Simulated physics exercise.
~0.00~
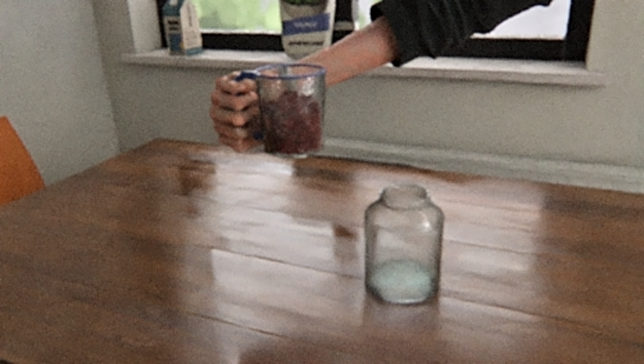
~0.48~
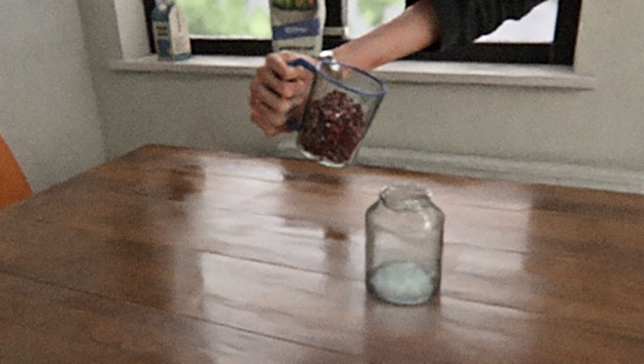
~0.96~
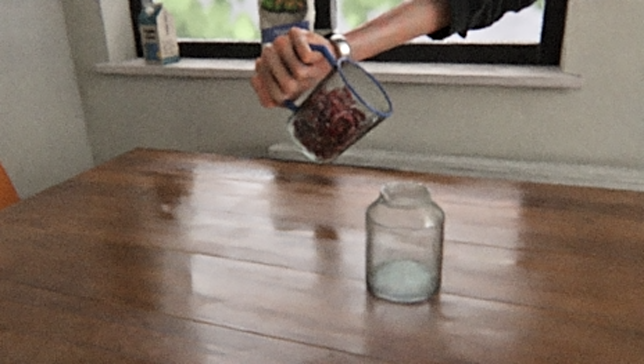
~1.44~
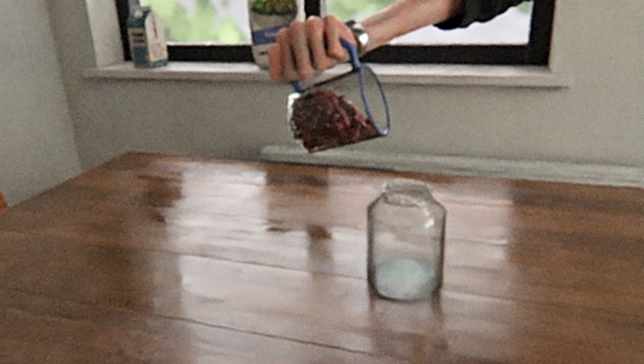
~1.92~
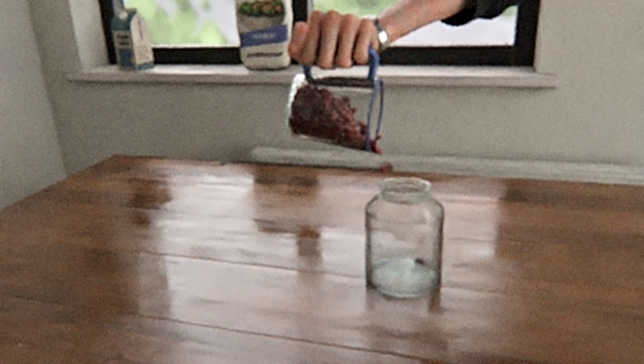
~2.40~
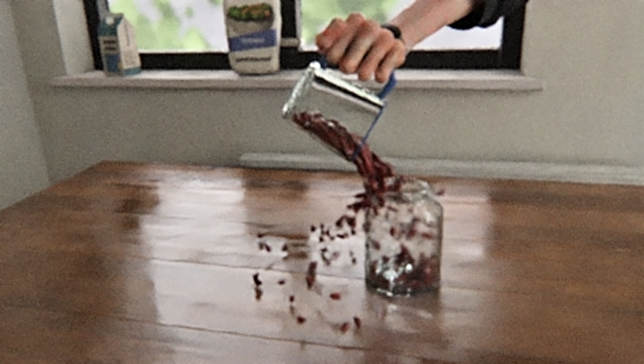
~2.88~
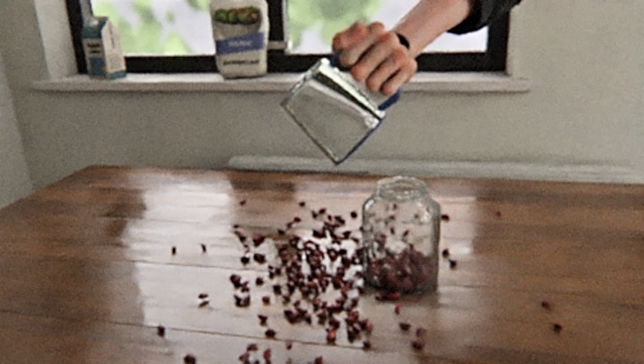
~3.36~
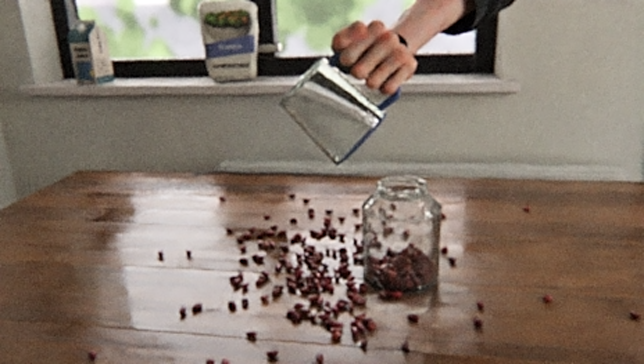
Hand tipping dark red beans from a glass cup toward a jar, some landing inside but most scattering across the wooden table.
